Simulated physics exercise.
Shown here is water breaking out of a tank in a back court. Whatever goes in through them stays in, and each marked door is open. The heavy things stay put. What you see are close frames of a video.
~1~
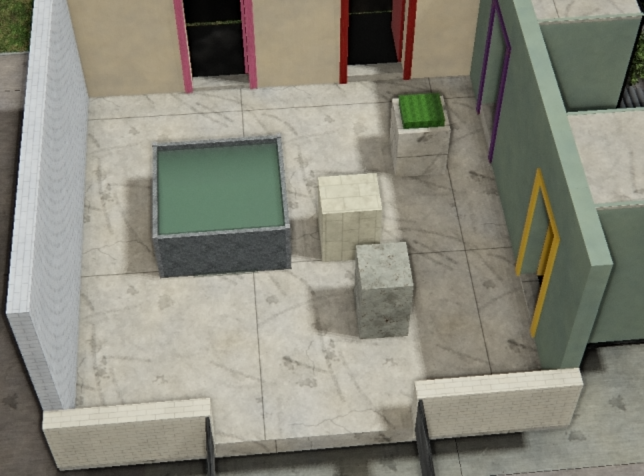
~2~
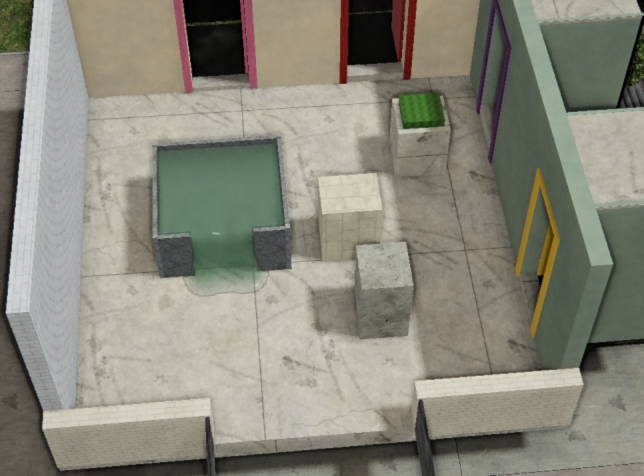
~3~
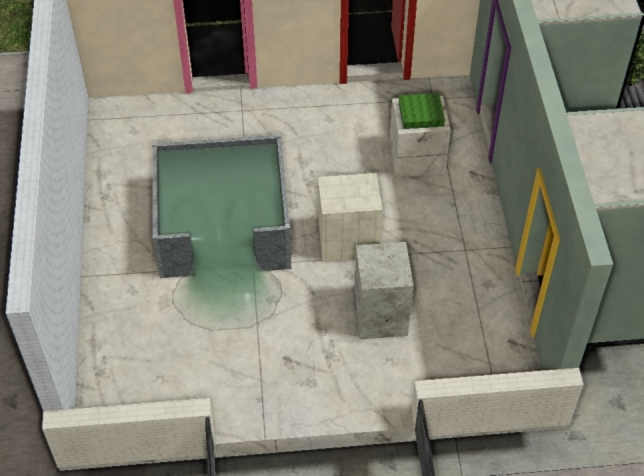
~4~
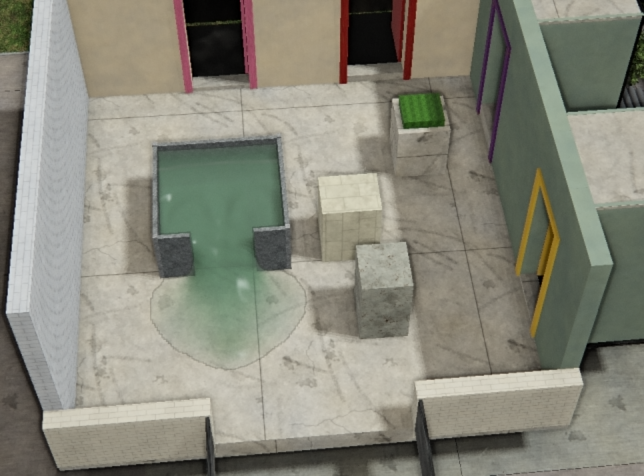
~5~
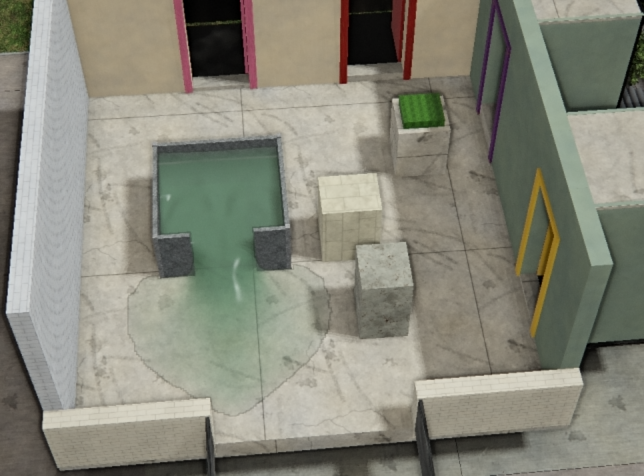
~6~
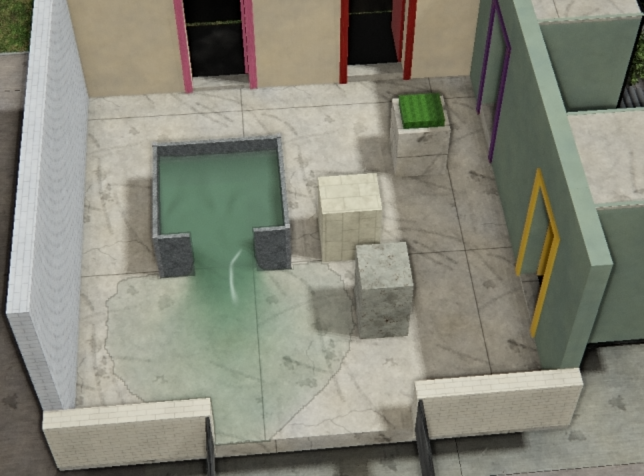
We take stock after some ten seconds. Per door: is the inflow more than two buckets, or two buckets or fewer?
In the end the red door keeps inside the allowance there, the purple door keeps inside the allowance there, the pink door keeps inside the allowance there, the yellow door keeps inside the allowance there.
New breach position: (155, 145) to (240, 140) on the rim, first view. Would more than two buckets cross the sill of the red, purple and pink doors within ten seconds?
The red door falls short, the purple door falls short, the pink door tops the limit.
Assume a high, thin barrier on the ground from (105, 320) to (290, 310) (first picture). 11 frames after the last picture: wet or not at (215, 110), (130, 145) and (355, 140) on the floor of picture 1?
Point by point: First not reached, second submerged, third not reached.
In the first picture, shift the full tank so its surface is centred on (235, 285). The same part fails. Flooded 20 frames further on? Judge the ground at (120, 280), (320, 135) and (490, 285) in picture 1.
Points in turn: Inundated; not reached; not reached.
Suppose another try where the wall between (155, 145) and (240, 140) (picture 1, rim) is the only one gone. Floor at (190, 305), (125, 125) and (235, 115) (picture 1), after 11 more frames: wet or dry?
The first spot is spared, the second soaked and the third soaked.
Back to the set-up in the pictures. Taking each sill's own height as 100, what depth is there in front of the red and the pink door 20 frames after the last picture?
In turn 0 and 0 per cent.
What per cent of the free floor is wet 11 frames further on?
That works out at 30 %.
A moment on, water covers 25 % of the floor; the red door not reached, the purple door not reached, the pink door not reached, the yellow door not reached.
Next, water covers 30 % of the floor; the red door not reached, the purple door not reached, the pink door not reached, the yellow door not reached.
Then, water covers 40 % of the floor; the red door not reached, the purple door not reached, the pink door not reached, the yellow door wet at the sill, nothing in.
Later, water covers 55 % of the floor; the red door not reached, the purple door not reached, the pink door wet at the sill, nothing in, the yellow door wet at the sill, nothing in.
In the end, water covers 80 % of the floor; the red door wet at the sill, nothing in, the purple door wet at the sill, nothing in, the pink door wet at the sill, nothing in, the yellow door wet at the sill, nothing in.
